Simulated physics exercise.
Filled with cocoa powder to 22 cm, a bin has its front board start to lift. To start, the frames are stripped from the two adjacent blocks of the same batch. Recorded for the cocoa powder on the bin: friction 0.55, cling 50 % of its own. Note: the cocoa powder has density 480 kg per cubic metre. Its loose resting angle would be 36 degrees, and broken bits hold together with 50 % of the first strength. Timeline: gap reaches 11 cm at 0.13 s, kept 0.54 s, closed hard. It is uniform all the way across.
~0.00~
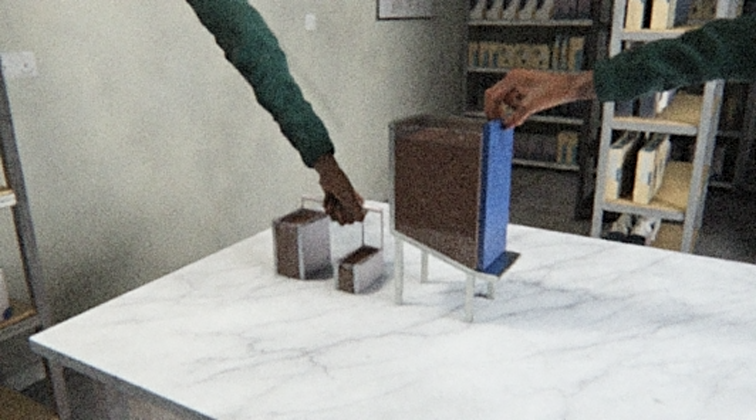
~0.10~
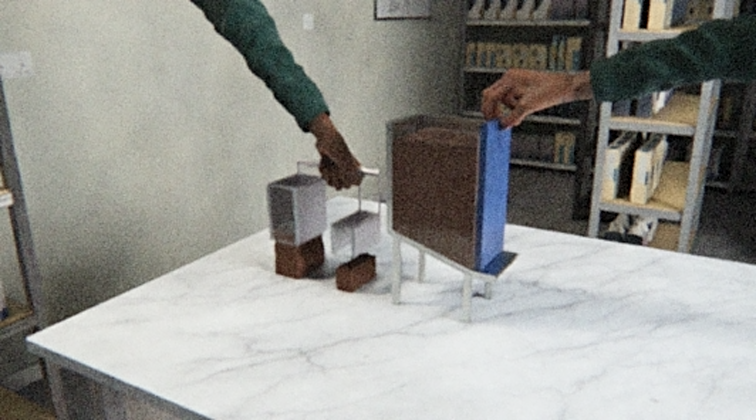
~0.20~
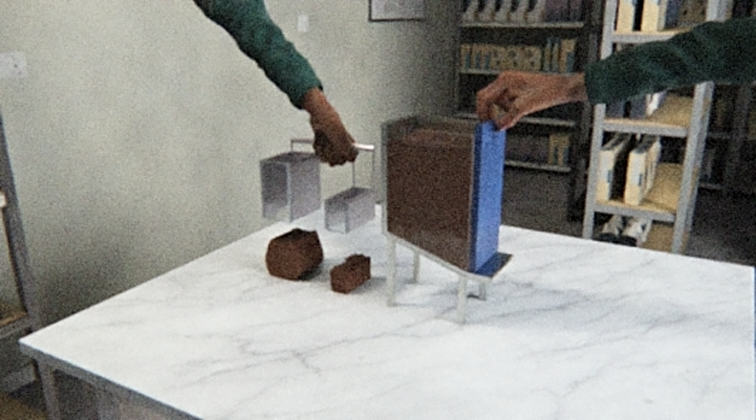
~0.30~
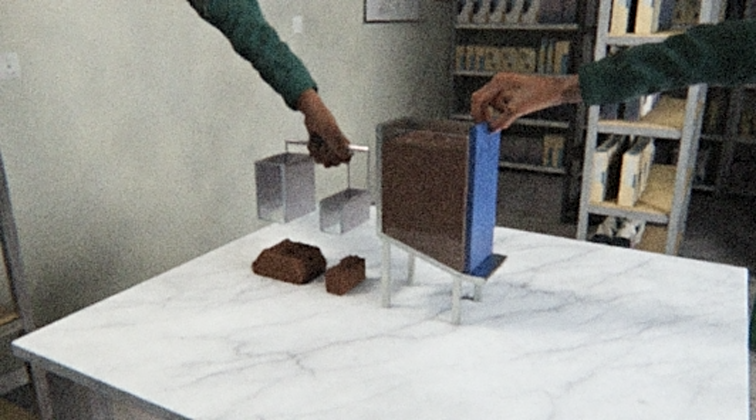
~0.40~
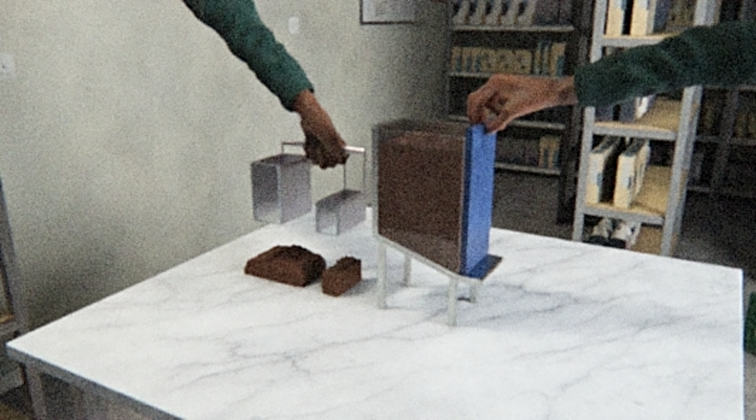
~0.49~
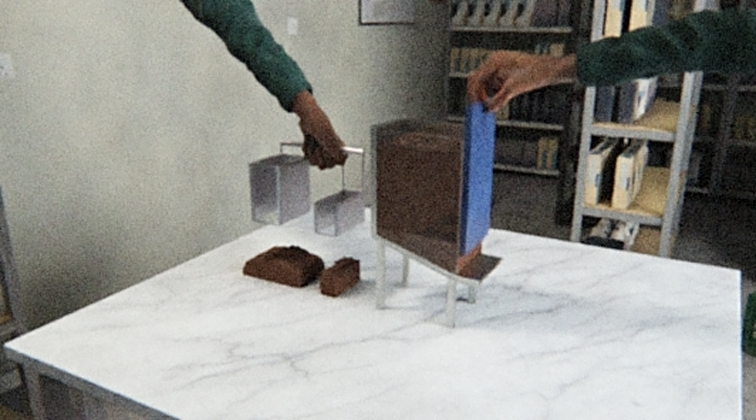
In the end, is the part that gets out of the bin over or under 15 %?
The outcome lies beyond 15 %.
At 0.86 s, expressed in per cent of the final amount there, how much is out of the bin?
The figure is some 40 %.
After 0.66 s, the hatch is 11 cm open and 0 % is out.
After 0.86 s, the hatch is 11 cm open and 9 % is out.
After 1.06 s, the hatch is 11 cm open and 17 % is out.
After 1.26 s, the hatch is 2.6 cm open and 24 % is out.
After 1.71 s, at the end, the hatch is shut and 24 % is out.
